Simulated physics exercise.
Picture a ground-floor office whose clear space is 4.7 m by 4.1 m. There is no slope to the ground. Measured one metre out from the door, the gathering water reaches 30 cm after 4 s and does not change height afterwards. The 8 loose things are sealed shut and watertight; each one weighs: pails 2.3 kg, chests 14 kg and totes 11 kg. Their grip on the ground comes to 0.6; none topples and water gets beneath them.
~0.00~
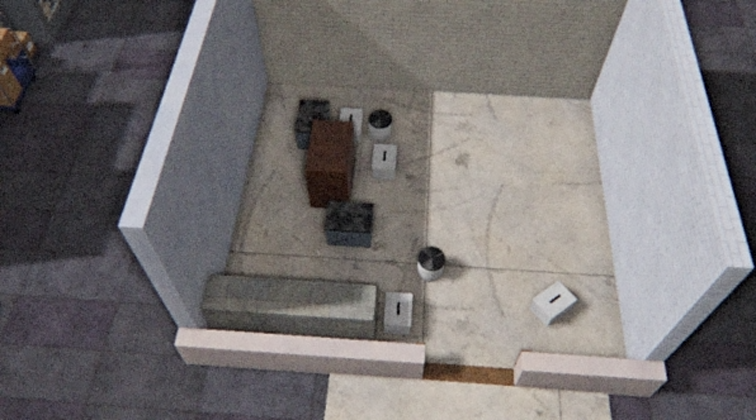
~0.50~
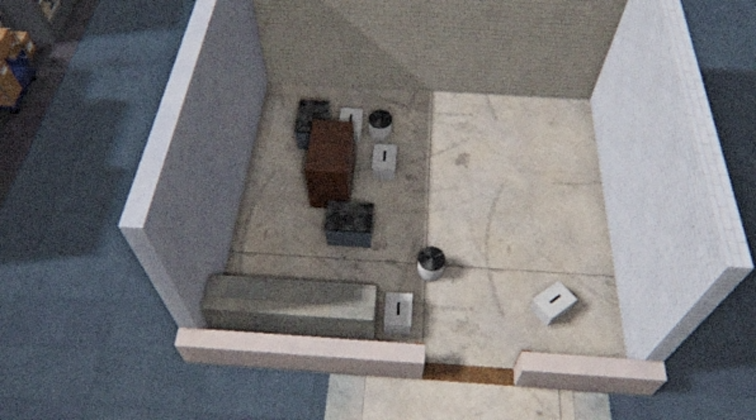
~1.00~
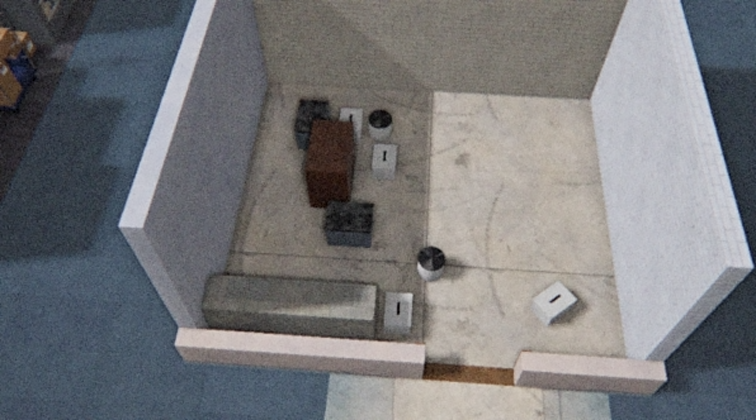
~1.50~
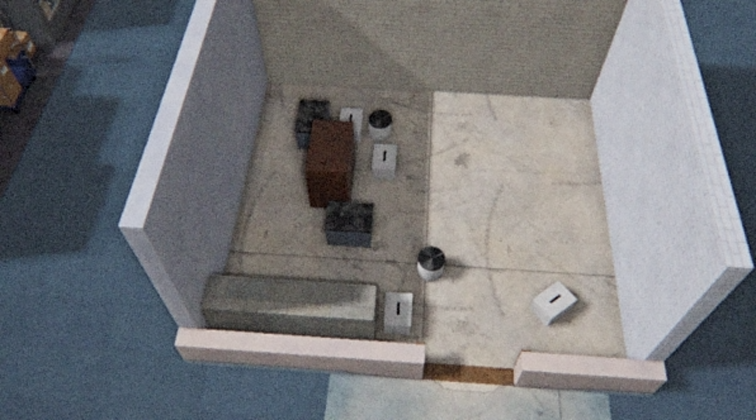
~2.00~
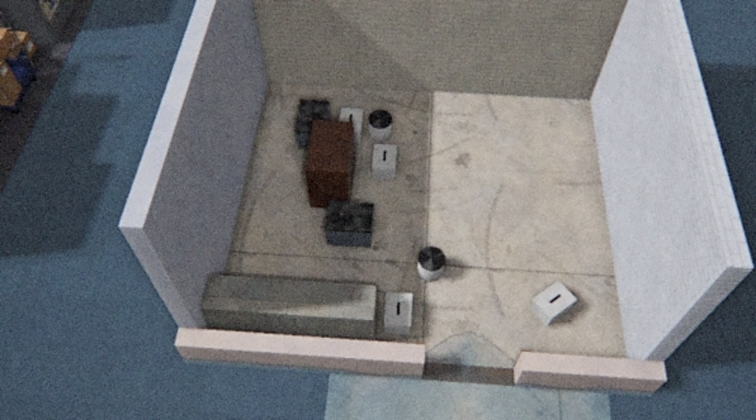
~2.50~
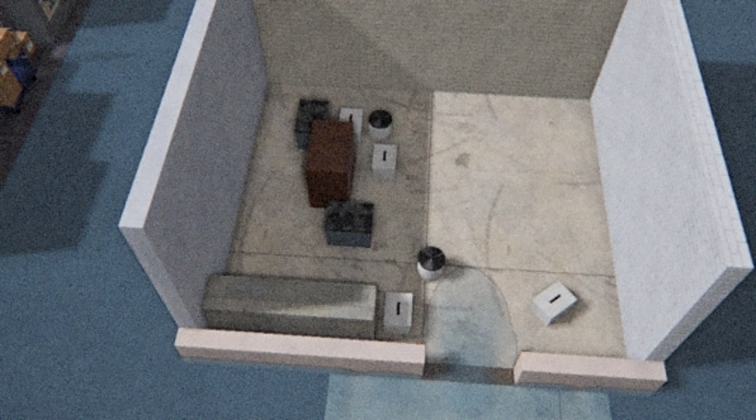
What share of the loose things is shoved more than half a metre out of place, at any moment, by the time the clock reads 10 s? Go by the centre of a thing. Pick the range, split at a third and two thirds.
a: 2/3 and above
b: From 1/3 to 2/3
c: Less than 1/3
The answer is b.
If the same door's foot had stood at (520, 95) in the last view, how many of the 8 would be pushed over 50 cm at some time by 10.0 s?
Result: 4.
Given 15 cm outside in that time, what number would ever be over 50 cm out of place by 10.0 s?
That would give 1.
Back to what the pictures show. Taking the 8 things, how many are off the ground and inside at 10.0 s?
The number is 5.
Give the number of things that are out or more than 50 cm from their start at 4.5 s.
Tally: 1.
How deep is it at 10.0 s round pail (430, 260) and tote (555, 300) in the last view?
Depth approx. 8 cm / 8 cm.
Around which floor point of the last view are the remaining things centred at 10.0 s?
Near (348, 193).
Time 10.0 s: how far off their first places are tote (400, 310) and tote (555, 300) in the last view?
They've ended up 5 cm and 5 cm away, in that order.
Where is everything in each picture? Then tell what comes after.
A pail at (432, 258) rests on the ground; a chest at (312, 115) rests on the ground; water covers 0.0 m2; 0 of 8 have shifted, in the first frame.
A pail at (432, 258) rests on the ground; a chest at (312, 115), on the bottom; water covers 0.0 m2; 0 of 8 have shifted, in the second frame.
A pail at (432, 258) rests on the ground; a chest at (312, 115) rests on the ground; 0.0 m2 under water; 0 of 8 have shifted, in the third frame.
A pail at (432, 258) rests on the ground; a chest at (312, 115), on the bottom; 0.0 m2 under water; 0 of 8 have shifted, in the fourth frame.
A pail at (432, 258) rests on the ground; a chest at (312, 115), on the bottom; water covers 0.2 m2; 0 of 8 have shifted, in the fifth frame.
A pail at (432, 258) rests on the ground; a chest at (312, 115), on the bottom; water covers 1.0 m2; 0 of 8 have shifted, in the sixth frame.
After 3.5 s 1 of 8 are over 50 cm from their spots; 0 afloat.
After 4.5 s 1 of 8 are over 50 cm from their spots; 1 afloat.
After 7.0 s 2 of 8 are over 50 cm from their spots; 2 afloat.
After 10.0 s 5 of 8 are over 50 cm from their spots, and 5 have been at some point; 5 afloat.
